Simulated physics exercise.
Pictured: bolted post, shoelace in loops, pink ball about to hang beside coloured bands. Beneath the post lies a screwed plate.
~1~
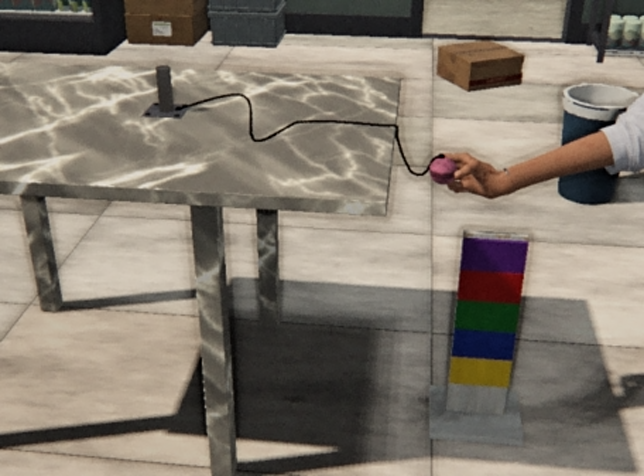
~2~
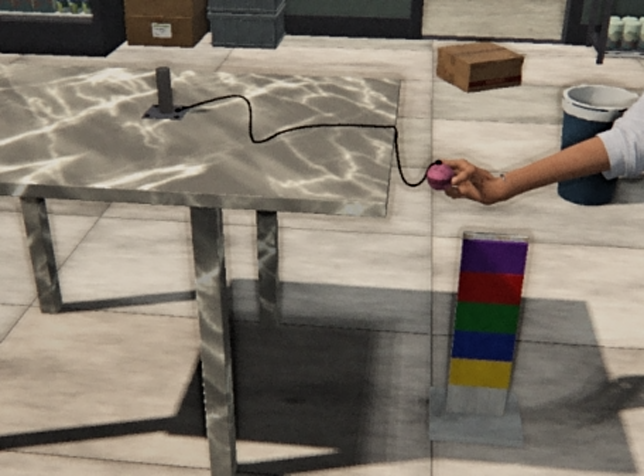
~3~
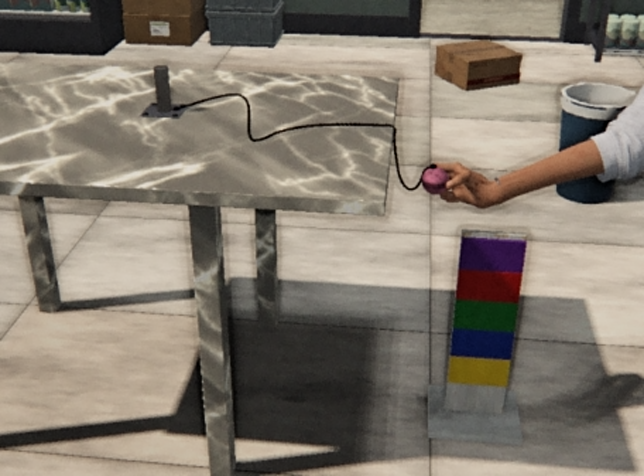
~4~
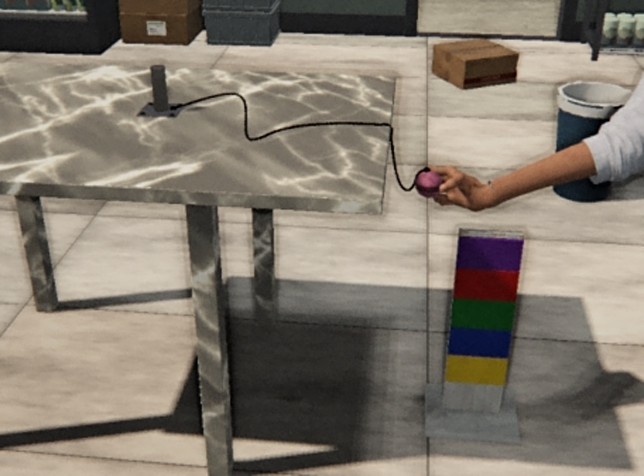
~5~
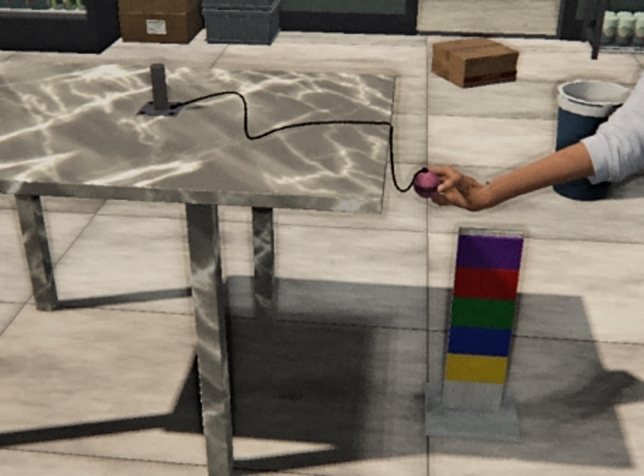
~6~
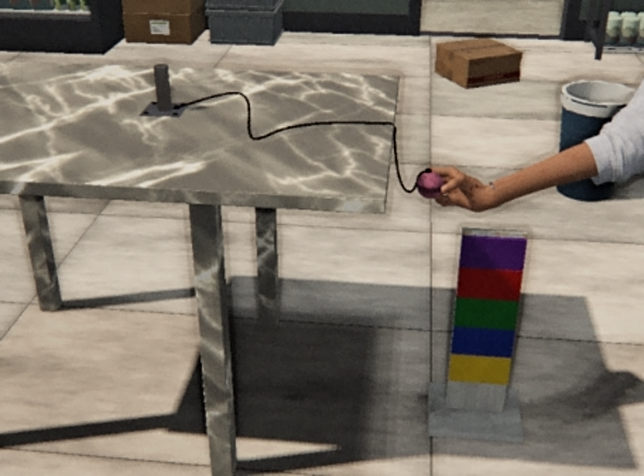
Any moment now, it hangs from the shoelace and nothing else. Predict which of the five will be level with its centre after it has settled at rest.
I predict yellow.
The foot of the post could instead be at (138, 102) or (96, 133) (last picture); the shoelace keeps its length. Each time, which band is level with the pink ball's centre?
It comes out blue the first time and blue the second time.
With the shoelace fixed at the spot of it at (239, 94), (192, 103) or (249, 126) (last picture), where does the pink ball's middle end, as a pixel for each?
First try around (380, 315), second around (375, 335), third around (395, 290).
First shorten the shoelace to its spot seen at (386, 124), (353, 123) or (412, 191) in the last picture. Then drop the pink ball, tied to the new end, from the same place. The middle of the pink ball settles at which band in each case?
First try: Red; second try: Purple; third try: Blue.
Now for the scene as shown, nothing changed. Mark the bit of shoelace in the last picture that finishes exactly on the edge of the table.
It sits at about (260, 138).
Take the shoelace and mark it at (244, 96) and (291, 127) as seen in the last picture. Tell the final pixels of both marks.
The first finishes about (261, 116) and the second about (392, 165).
Soon after, ball near (401, 342); level with blue.
After that, ball near (367, 341); level with yellow.
And then, ball near (396, 358); level with yellow.
In the end, ball near (376, 348); level with yellow. Its middle rests at the yellow band.
